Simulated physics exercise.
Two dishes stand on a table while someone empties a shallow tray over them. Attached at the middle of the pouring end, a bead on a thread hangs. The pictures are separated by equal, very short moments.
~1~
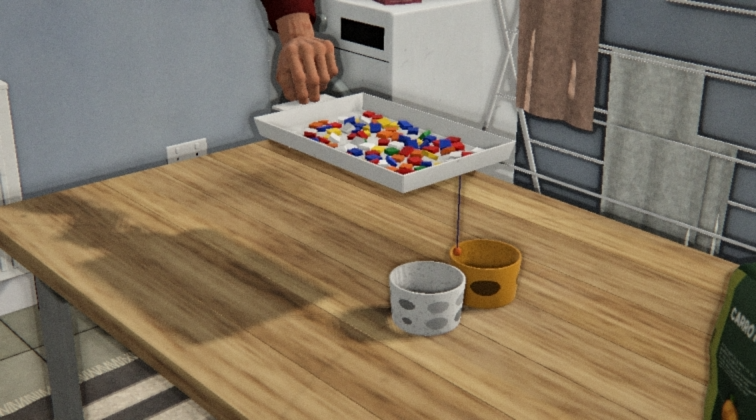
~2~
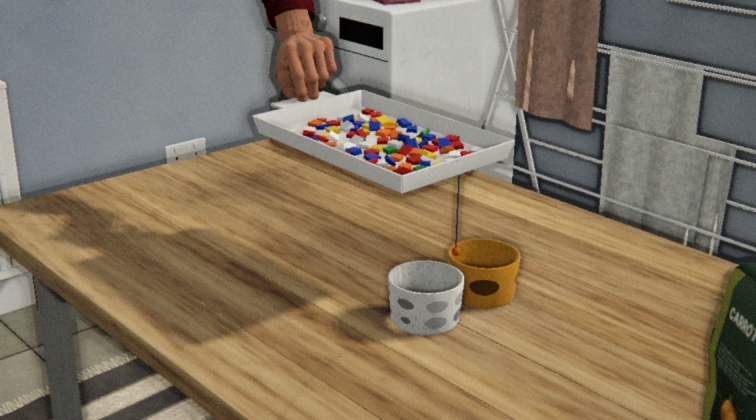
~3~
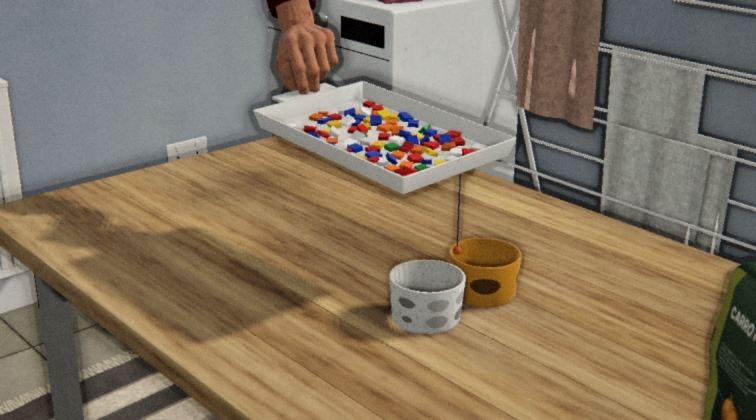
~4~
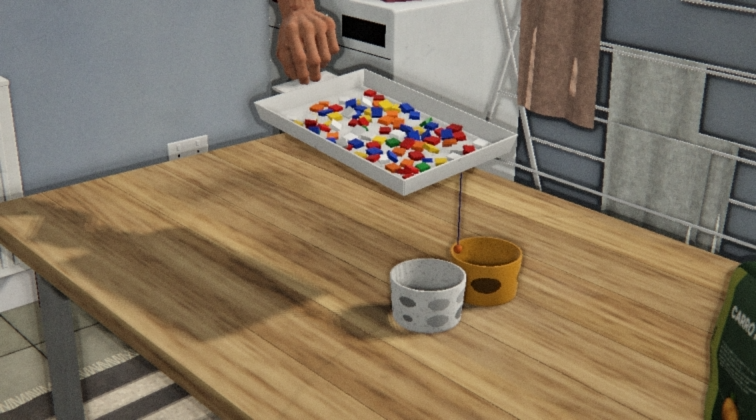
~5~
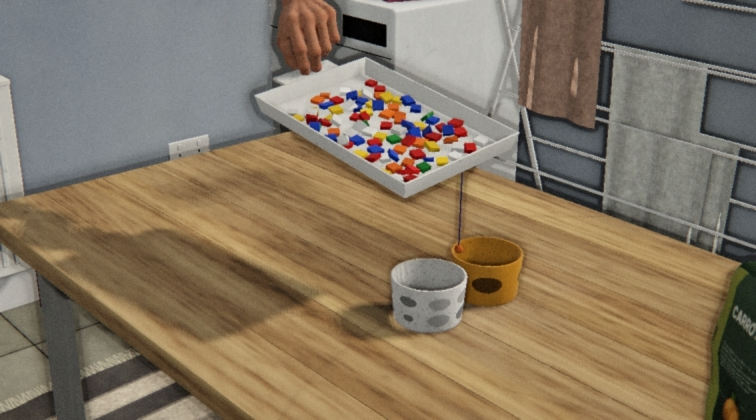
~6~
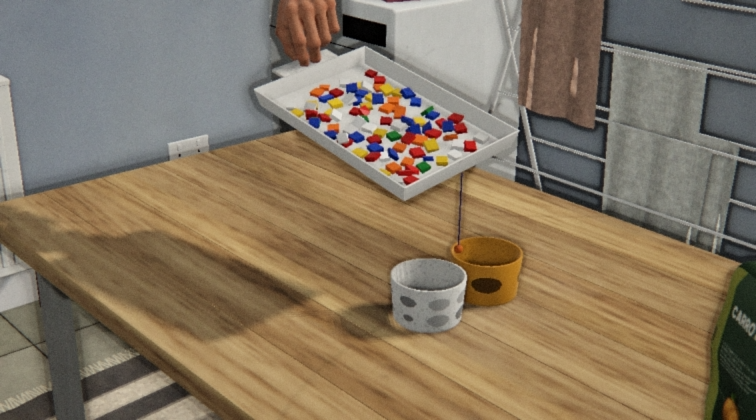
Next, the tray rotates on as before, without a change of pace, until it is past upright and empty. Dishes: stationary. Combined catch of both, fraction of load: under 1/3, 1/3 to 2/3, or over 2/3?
Lands in the middle range.
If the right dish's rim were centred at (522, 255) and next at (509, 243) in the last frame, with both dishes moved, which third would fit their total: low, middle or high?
First place: Less than a third. Second place: Less than a third.
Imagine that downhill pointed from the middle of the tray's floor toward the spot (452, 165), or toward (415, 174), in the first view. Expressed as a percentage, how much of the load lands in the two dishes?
First heading roughly 30 %, second roughly 40 %.
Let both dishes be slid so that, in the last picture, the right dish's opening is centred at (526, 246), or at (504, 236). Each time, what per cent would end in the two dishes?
Roughly 0 per cent, and 0 per cent.
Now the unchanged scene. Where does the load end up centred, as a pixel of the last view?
Last view, resting centre - approx. (411, 319).
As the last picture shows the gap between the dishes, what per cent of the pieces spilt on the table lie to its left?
That comes to about 100 per cent of the pieces.
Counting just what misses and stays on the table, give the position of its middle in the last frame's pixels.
Centre, final frame: Roughly (379, 336).
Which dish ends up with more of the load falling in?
The winner: The left side.
Soon after the last picture, tray tipped steeply; all on the tray.
A little later, tray tipped right over; about half on the tray; a small part in the left dish; about a quarter outside both; a small part in the air.
Later still, tray tipped past a quarter turn; about half in the left dish; about half outside both.
At rest, tray tipped past a quarter turn; about half in the left dish; none in the right dish; about half outside both.
